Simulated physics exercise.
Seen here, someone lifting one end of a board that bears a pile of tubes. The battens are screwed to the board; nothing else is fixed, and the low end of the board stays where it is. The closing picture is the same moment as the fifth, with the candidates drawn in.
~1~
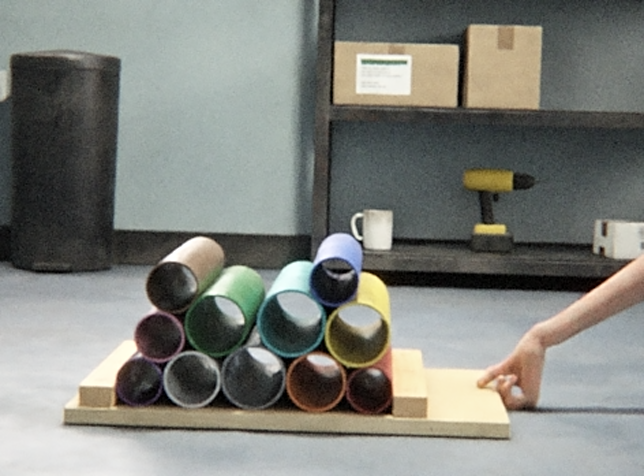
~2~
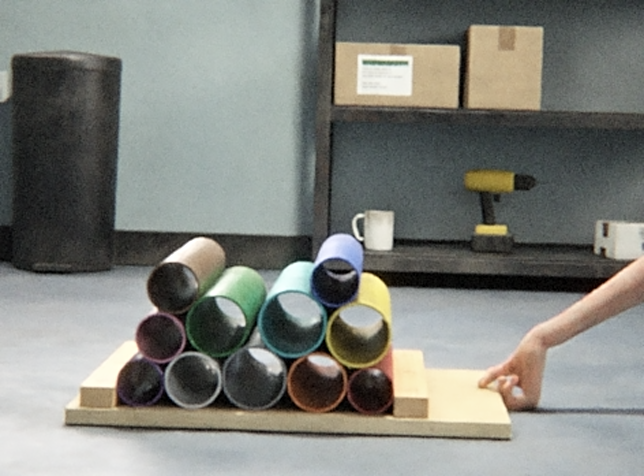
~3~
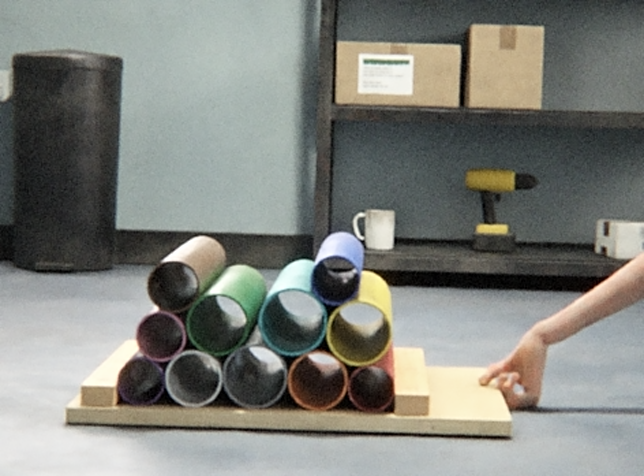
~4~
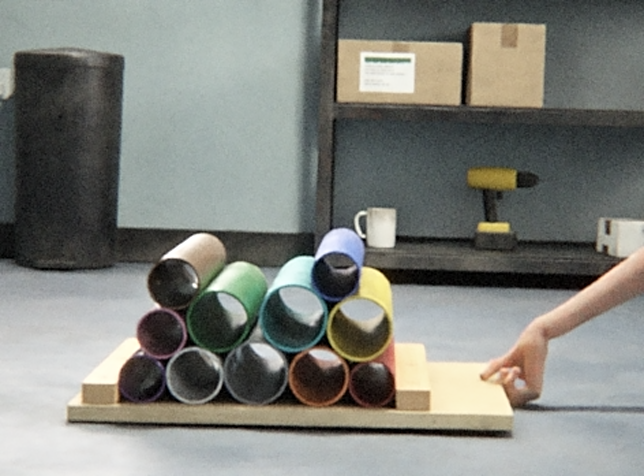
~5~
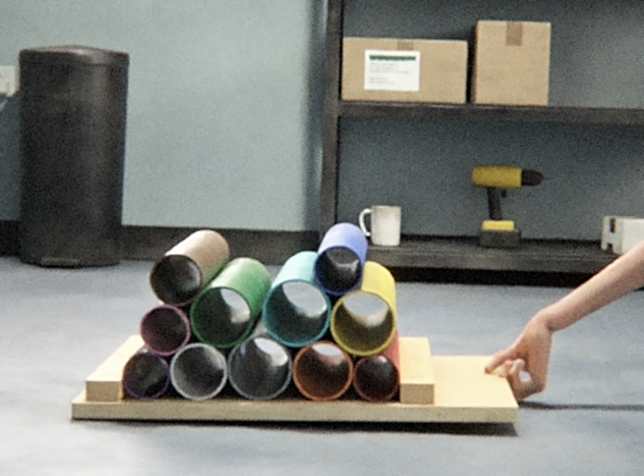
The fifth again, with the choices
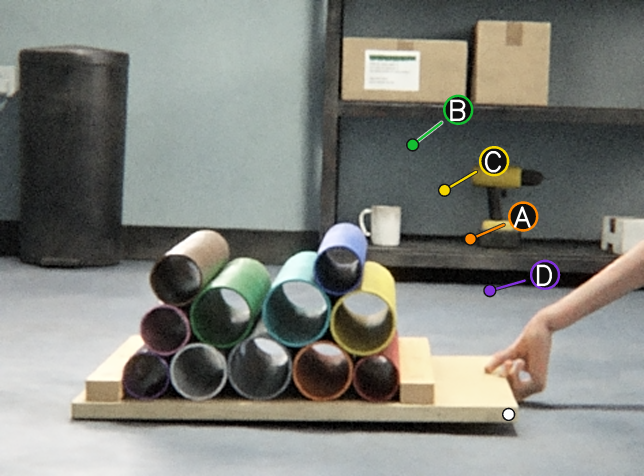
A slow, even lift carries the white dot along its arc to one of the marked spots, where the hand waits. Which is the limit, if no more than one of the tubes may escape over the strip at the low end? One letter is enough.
Up to D.
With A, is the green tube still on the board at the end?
No.
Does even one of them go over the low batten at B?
At B: Yes.
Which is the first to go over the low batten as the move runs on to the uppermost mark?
The brown one.
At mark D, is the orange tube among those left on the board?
Yes.
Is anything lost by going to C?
Yes, at C.
On the marked copy, A at (470, 239); B at (413, 145); C at (445, 190); D at (490, 290); the white dot at (509, 415).
Following D. Soon after the start, board at 13°.
Later, board at 18°.
In the end, board at 18°, one over the low batten (brown).
As for the rest, A three over the low batten (pink, green, brown); B six over the low batten; C four over the low batten (turquoise, pink, green, brown).
